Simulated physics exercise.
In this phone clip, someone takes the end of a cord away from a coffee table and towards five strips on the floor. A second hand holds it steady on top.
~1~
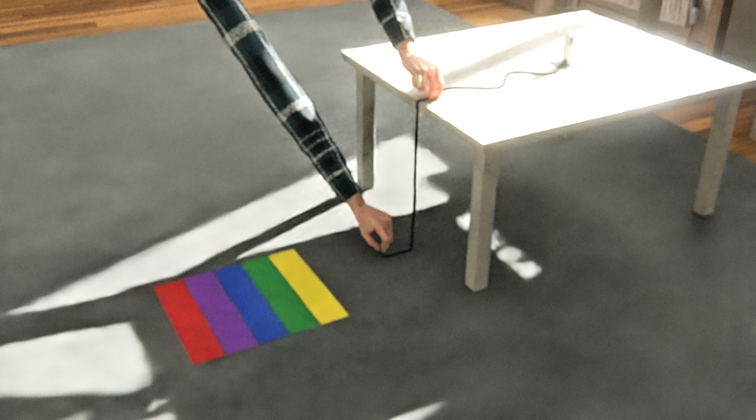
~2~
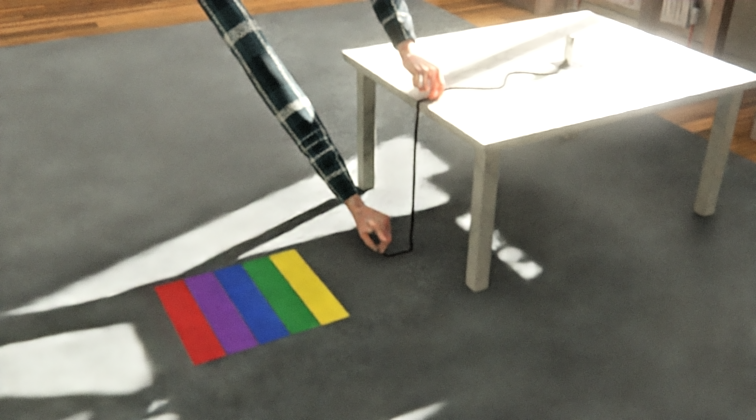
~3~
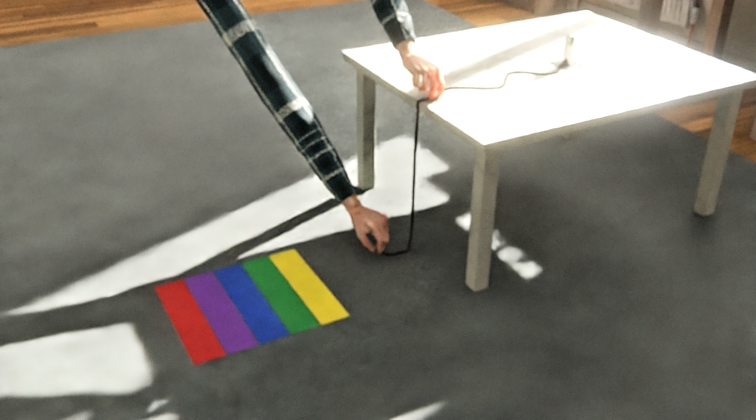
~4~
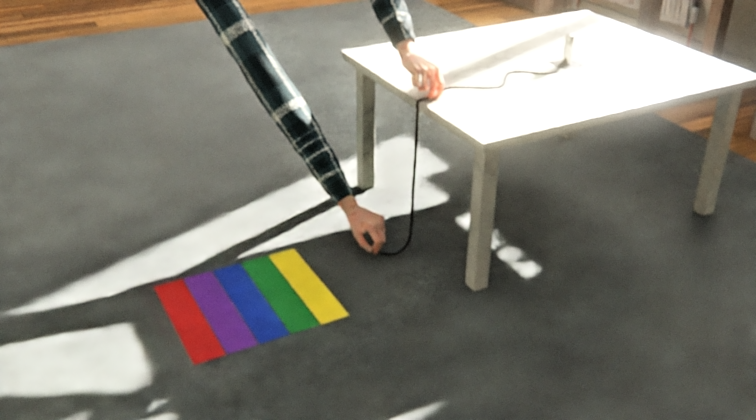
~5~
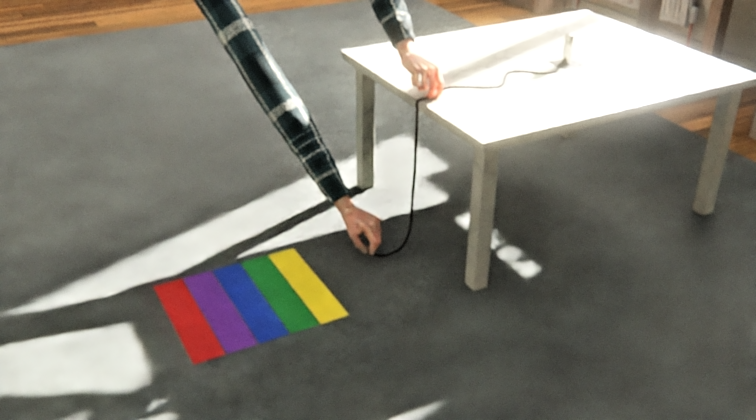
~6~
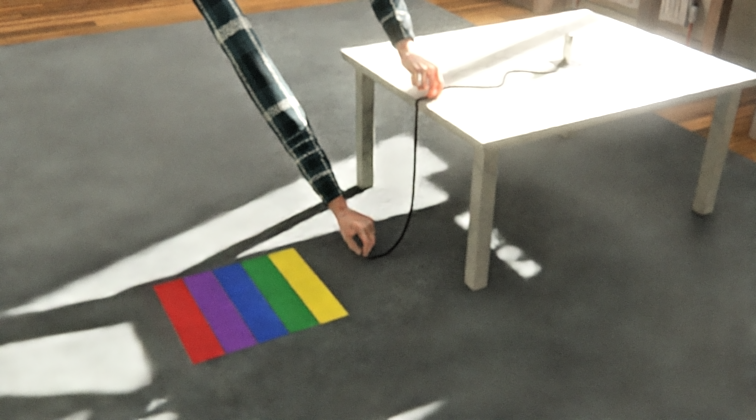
On a gray floor beside a white table, a person in a plaid sleeve holds a dark cord at the table's edge with one hand and its end near the floor with the other. The lower hand moves slightly left, toward the yellow strip of five colored strips, and the hanging cord bends into a rounder curve.
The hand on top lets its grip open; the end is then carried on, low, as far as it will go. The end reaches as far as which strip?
As far as the blue strip.
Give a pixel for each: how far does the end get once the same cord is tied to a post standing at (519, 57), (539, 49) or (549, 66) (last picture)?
(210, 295), (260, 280) and (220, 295), roughly.
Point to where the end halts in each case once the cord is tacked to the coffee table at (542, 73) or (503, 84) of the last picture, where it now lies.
In order: Close to (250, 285) and close to (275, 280).
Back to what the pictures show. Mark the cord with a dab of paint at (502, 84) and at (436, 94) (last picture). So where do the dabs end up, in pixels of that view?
Point one to (477, 85), point two to (411, 109).
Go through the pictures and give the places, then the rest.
End (381, 249); yellow (325, 307); green (296, 316); blue (265, 325); purple (234, 335); red (202, 345), in the first frame.
End (379, 250); cord through (552, 74) (506, 80) (455, 88) (417, 115) (414, 176) (411, 235), in the second frame.
End (376, 250), in the third frame.
End (373, 250); cord through (551, 73) (505, 79) (454, 87) (417, 115) (414, 175) (410, 234), in the fourth frame.
End (369, 251), in the fifth frame.
End (362, 253); cord through (551, 73) (505, 79) (454, 87) (417, 114) (414, 174) (403, 235), in the sixth frame.
Soon after, end near (307, 268); over yellow.
After that, end near (268, 280); over green.
At the stop, end near (243, 287); over blue. It gets as far as the blue strip.
